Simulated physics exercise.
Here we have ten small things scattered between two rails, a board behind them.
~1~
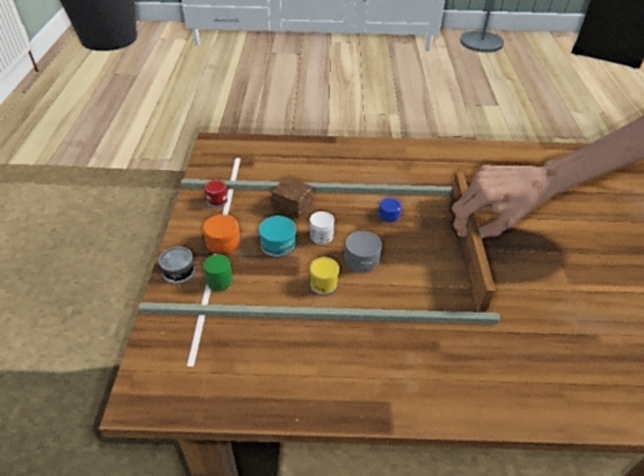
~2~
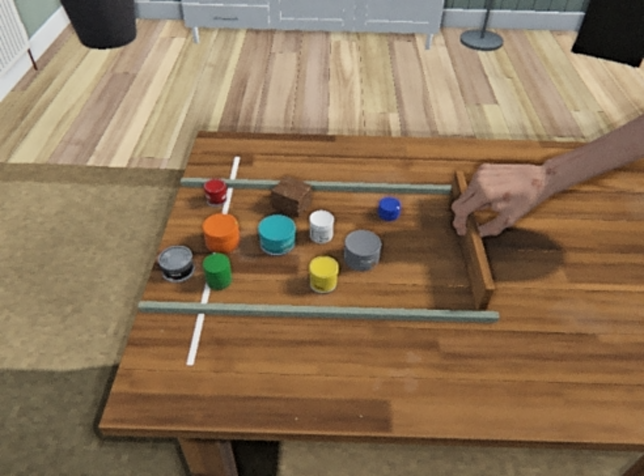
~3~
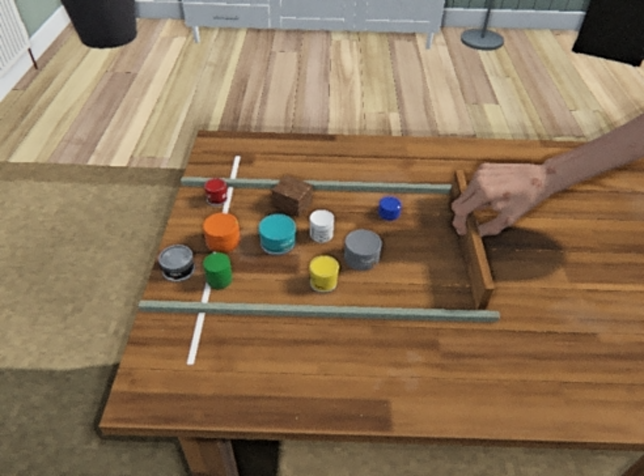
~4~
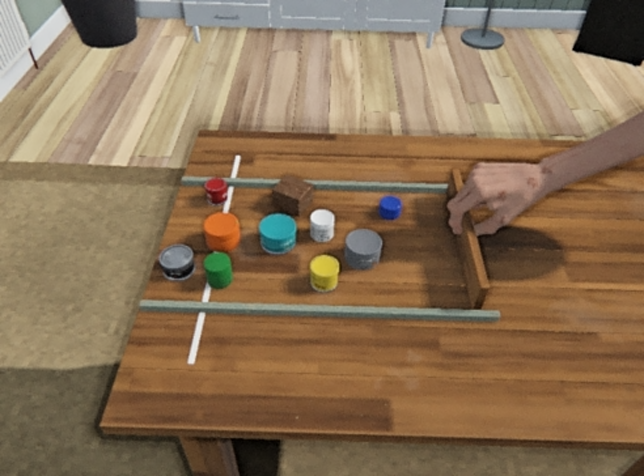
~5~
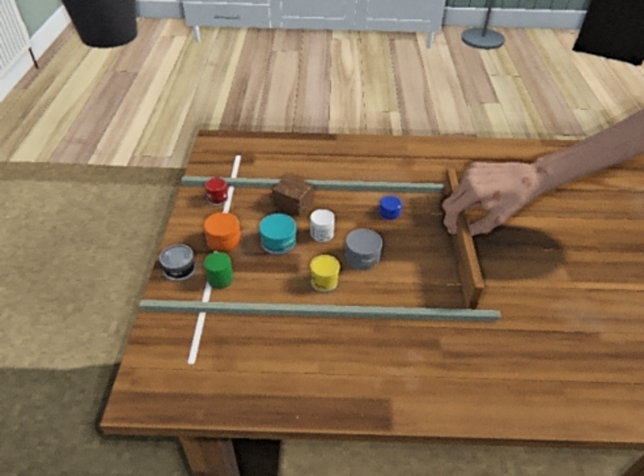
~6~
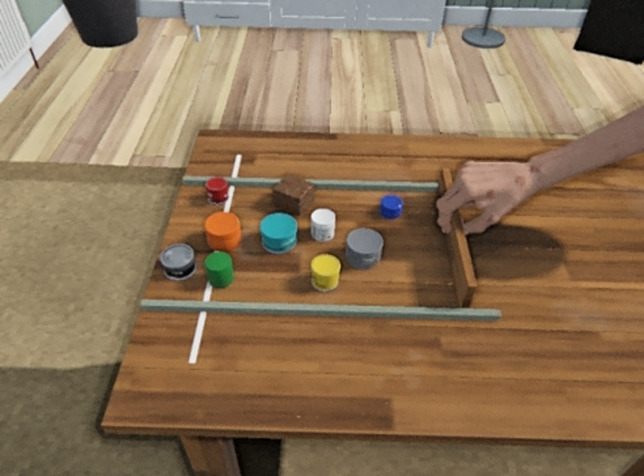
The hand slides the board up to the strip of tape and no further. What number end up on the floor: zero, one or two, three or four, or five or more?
The number that fall off is one or two.
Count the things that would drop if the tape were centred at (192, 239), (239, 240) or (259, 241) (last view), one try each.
It would be 5, 0 and 0.
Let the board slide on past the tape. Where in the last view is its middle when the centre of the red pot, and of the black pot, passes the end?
Its middle is around (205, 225) and around (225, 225).
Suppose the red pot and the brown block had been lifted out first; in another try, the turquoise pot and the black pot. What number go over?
It would be 2 and 0.
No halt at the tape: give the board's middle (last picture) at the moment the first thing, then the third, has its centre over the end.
First at (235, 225), next at (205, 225).
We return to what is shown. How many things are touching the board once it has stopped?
It touches 5.
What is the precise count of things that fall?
Exactly 2.
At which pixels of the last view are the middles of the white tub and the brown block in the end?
First (210, 221), then (215, 188).
Early on, none off yet; black pot at rest near (179, 262); red pot at rest near (218, 191); orange lid at rest near (223, 232).
A while later, none off yet; black pot at rest near (179, 262); red pot travelled about its own width near (205, 190); orange lid travelled about its own width near (186, 235).
Finally, the number that fall off is one or two; lost, orange lid and black pot.
